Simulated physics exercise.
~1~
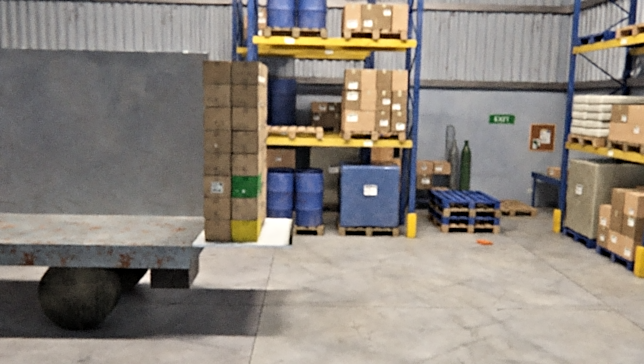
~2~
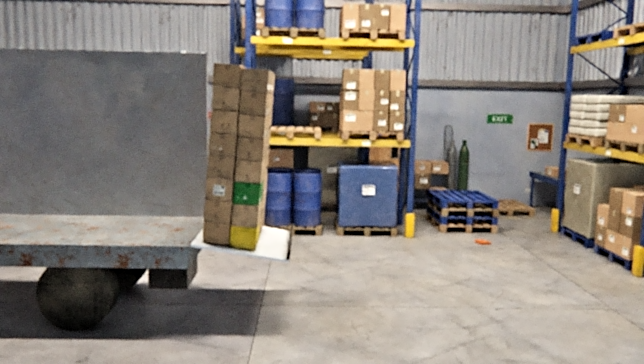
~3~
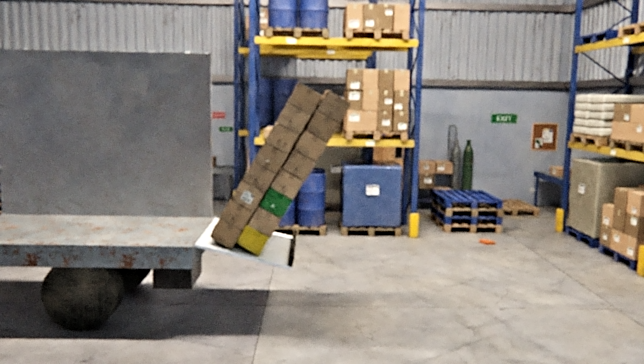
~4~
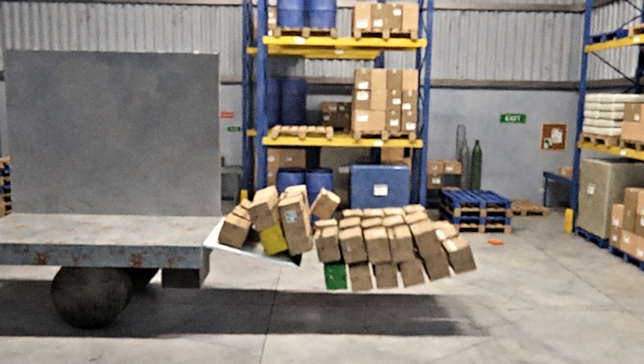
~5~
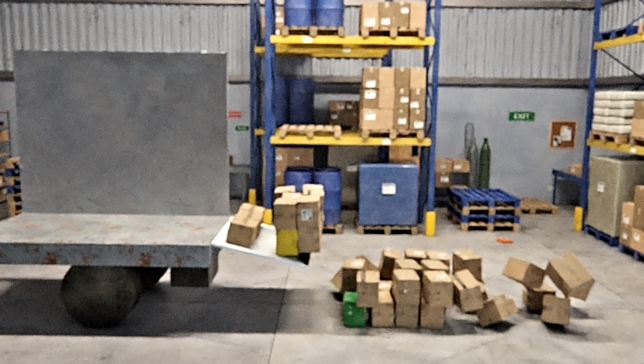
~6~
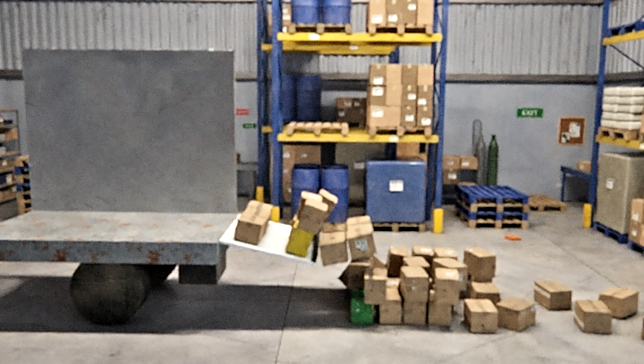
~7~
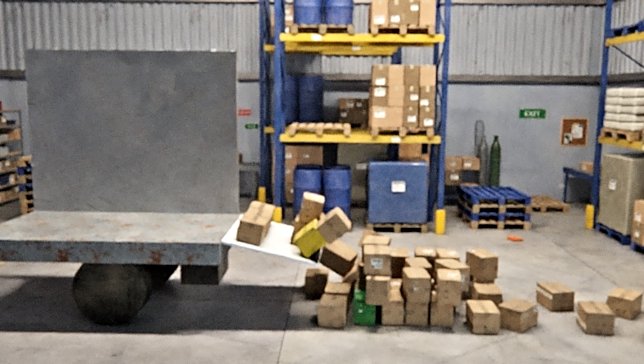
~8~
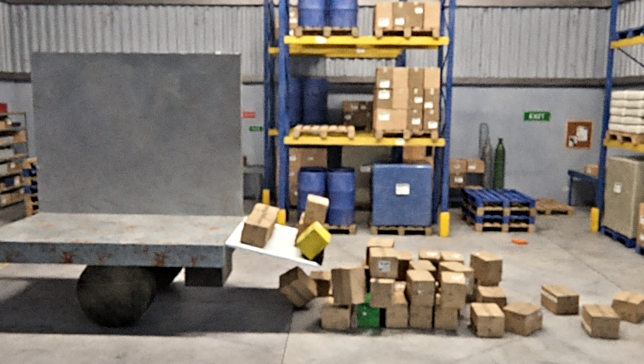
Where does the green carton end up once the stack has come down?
It drops off the tilted platform and ends up on its side on the floor, at the left part of the heap of brown cartons.
